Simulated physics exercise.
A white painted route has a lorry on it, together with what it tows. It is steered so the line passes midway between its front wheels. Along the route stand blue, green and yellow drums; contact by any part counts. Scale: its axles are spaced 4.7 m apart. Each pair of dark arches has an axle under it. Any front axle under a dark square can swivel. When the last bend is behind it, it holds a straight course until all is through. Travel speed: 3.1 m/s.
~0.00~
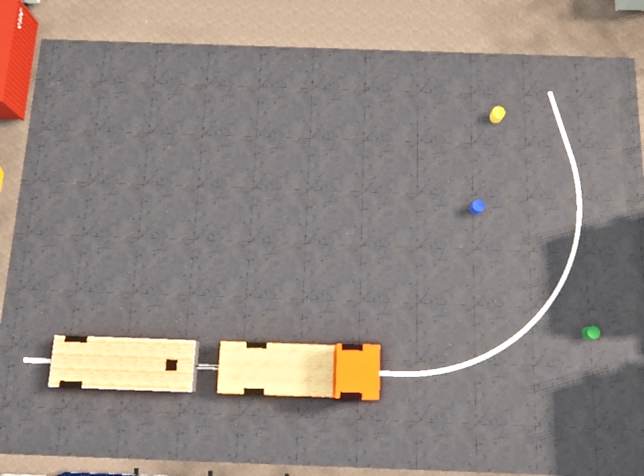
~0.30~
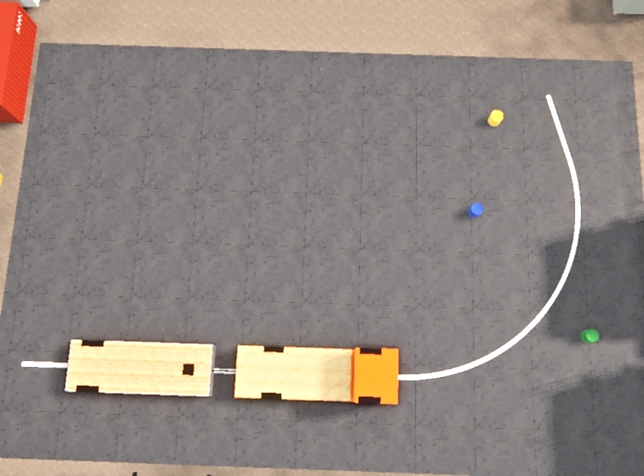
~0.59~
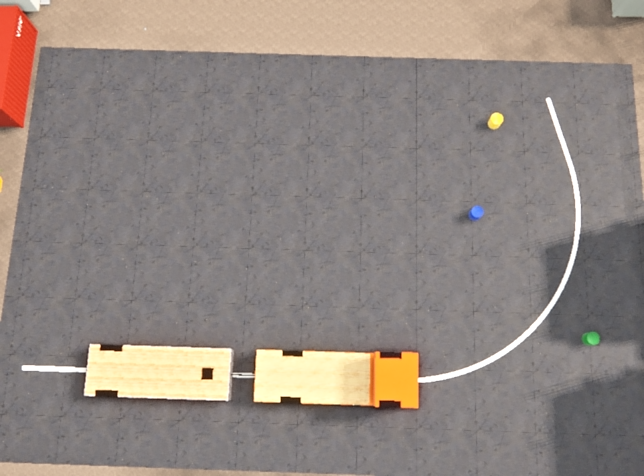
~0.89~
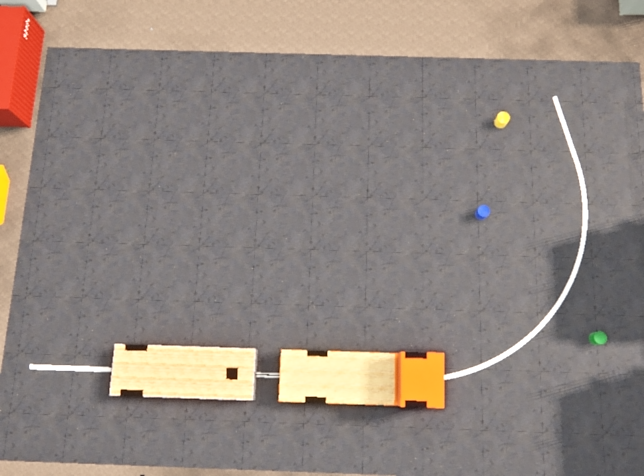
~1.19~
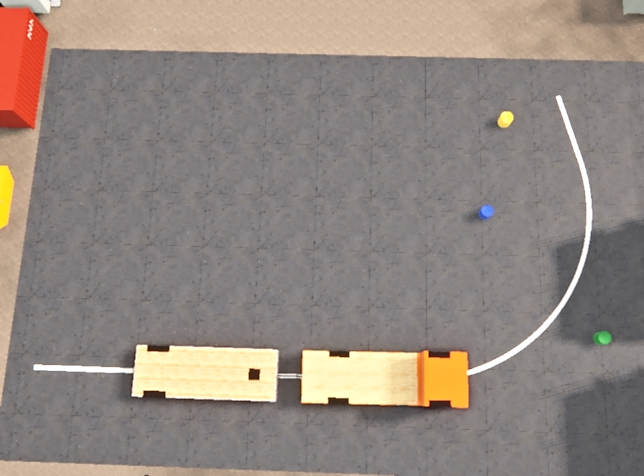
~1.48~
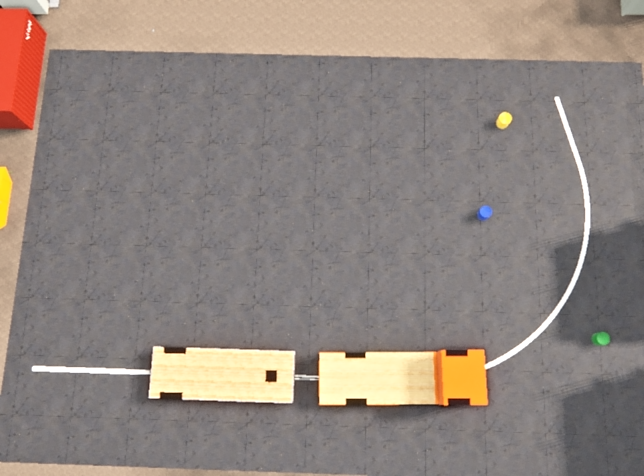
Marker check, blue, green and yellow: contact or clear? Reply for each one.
Blue clear, green clear, yellow clear.
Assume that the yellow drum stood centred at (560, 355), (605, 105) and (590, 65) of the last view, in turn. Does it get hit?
The first place gets a hit, the second no contact, the third no contact.
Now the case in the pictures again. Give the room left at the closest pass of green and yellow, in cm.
For green it's 50, for yellow it's 70.
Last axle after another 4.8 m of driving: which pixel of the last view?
The axle is about at (265, 376).
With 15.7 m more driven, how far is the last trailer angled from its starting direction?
Around 25 degrees.
After 3.6 s, the last axle is at (298, 376) of the last picture, 5 cm off the line; green has been passed with 50 cm to spare.
After 9.7 s, the last axle is at (545, 224) of the last picture, 255 cm off the line; blue has been passed with 145 cm to spare.
After 11.9 s, the last axle is at (549, 112) of the last picture, 120 cm off the line; yellow has been passed with 70 cm to spare.
After 13.0 s, the last axle is at (540, 55) of the last picture, 65 cm off the line; 0 of 3 struck in all.
